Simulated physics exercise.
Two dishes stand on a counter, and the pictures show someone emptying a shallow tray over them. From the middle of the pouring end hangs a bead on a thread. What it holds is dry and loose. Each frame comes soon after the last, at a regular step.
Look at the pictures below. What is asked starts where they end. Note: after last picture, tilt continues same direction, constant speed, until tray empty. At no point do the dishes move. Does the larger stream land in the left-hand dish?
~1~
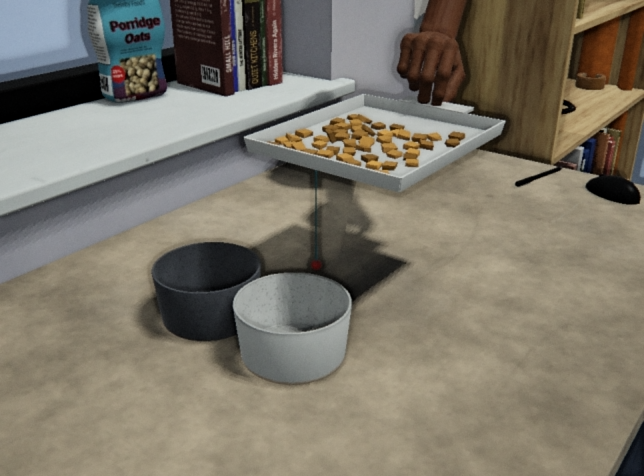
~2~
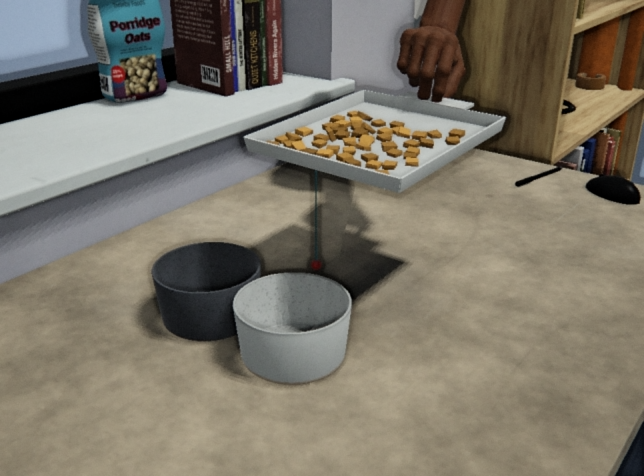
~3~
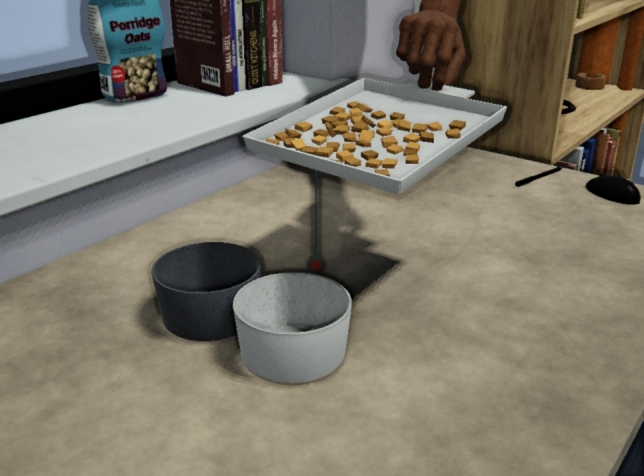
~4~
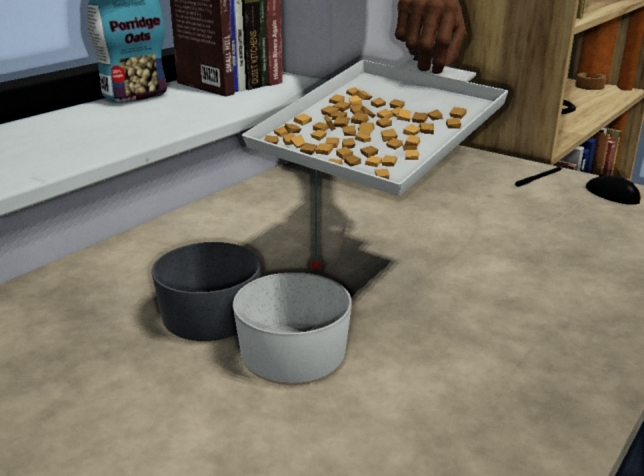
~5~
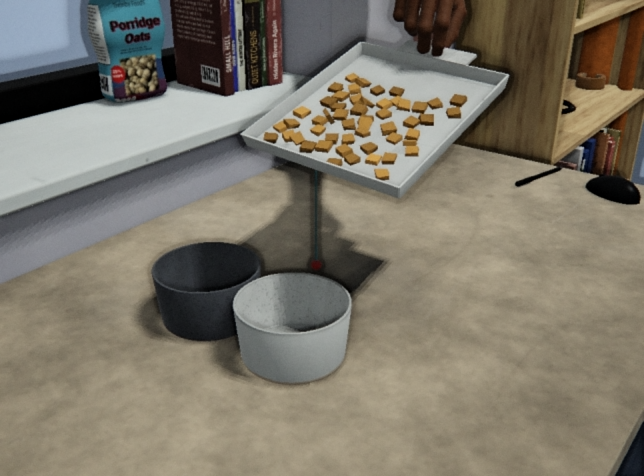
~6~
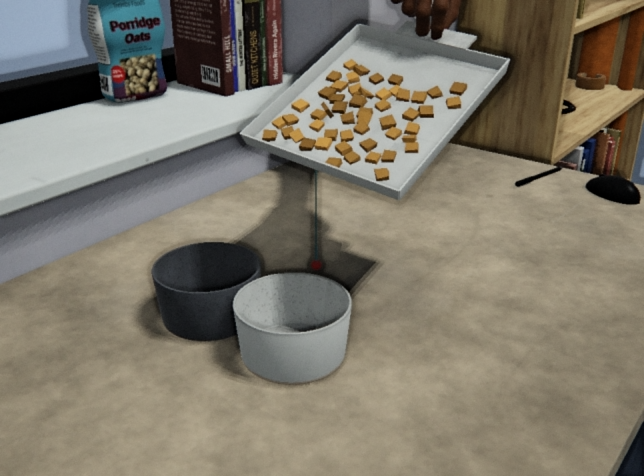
No, greater load: Right.
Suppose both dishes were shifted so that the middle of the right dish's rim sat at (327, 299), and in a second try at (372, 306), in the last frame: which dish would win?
Place 1 - the dish at right; place 2 - the dish at right.
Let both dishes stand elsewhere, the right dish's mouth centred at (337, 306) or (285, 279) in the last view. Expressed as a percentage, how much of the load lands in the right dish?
Close to 60 in a hundred first, close to 30 in a hundred second.
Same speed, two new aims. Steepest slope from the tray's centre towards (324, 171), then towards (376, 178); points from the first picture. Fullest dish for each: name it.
The first tilt favours the dish to the right, the second the dish to the right.
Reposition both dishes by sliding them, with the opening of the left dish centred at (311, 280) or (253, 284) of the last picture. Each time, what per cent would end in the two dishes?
Close to 60 per cent, followed by close to 90 per cent.
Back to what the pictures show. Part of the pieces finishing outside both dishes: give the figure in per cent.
Some 30 percent of the load.
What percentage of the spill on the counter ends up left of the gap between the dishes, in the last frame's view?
That comes to about 10 per cent of the pieces.
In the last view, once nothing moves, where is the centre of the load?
The centre settles at about (303, 354).
Shortly afterwards, tray tipped steeply; all but a few on the tray; only a few in the air.
Next, tray tipped past a quarter turn; near a quarter on the tray; only a few in the right dish; only a few outside both; the bulk in the air.
Some moments later, tray tipped past a quarter turn; near two thirds in the right dish; only a few in the left dish; near a third outside both.
In the end, tray tipped past a quarter turn; near two thirds in the right dish; only a few in the left dish; near a third outside both.
